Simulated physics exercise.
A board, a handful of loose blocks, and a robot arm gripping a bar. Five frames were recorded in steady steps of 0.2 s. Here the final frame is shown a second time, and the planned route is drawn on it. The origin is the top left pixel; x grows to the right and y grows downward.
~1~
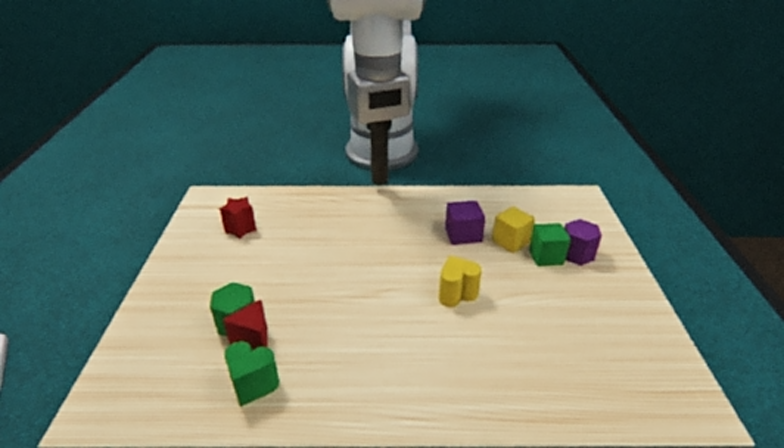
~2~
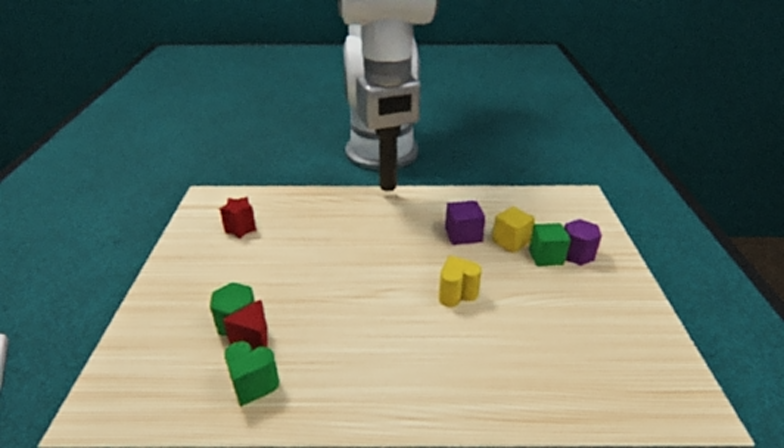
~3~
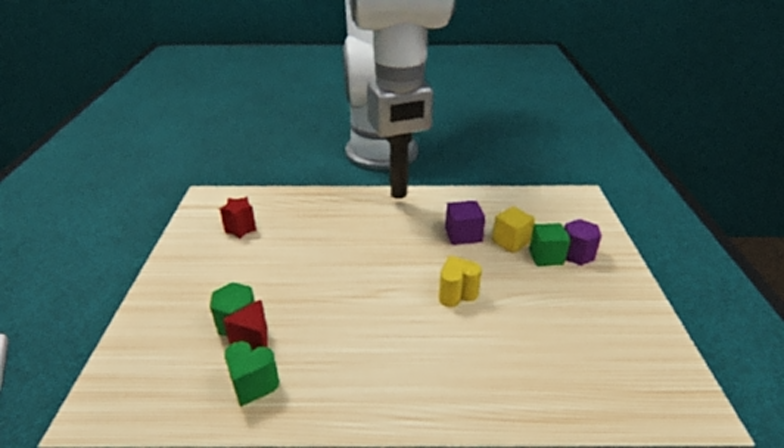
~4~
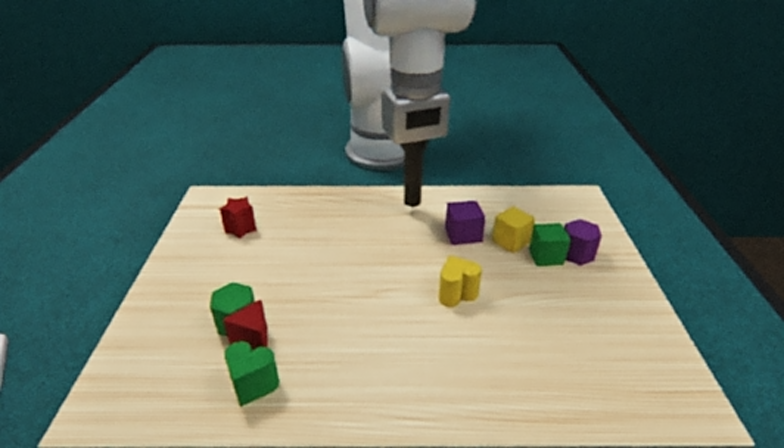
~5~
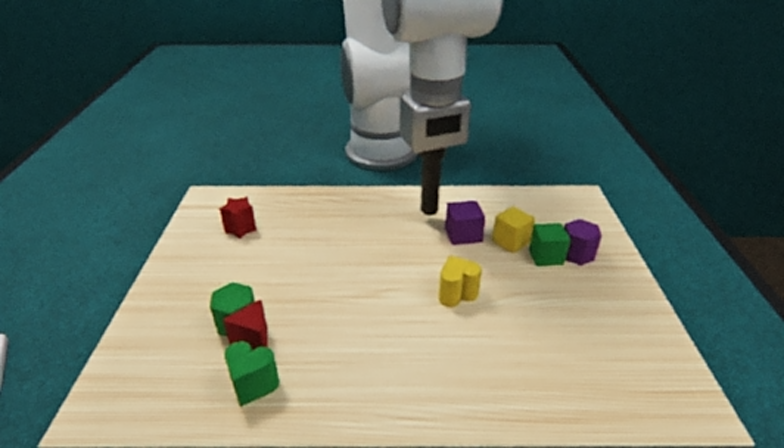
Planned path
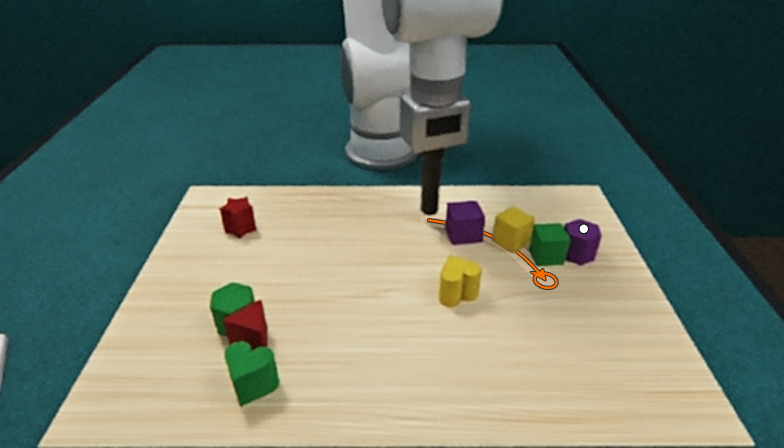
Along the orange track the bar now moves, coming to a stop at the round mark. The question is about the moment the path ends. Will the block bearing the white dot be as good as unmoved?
The answer is no.
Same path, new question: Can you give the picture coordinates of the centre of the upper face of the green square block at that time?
The point I'd pick in the picture is (610, 254).
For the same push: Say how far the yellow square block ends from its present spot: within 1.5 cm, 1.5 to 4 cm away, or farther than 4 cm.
I'd go with over 4 cm for this block.
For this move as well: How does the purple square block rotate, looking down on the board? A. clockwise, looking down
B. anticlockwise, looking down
Answer: A.
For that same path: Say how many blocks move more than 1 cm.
Answer: 3+.
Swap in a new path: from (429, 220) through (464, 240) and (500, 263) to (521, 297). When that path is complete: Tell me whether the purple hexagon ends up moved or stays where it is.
That block gets shifted.
Drawn move, from (429, 220) over (474, 230) and (514, 250) to (546, 281); the dot is on the purple hexagon.
What follows on the original path. One third of the way, bar at (475, 220); purple square block at (481, 220).
Two thirds of the way, bar at (517, 240); purple square block at (486, 229), turned 45° clockwise; yellow square block at (544, 233), turned 20° anticlockwise; green square block at (579, 243), turned 25° anticlockwise; purple hexagon at (598, 231), turned 30° anticlockwise.
At the end, bar at (548, 270); purple square block at (486, 229), turned 45° clockwise; yellow square block at (580, 259), turned 45° anticlockwise; green square block at (610, 254), turned 80° anticlockwise; purple hexagon at (599, 231), turned 35° anticlockwise.
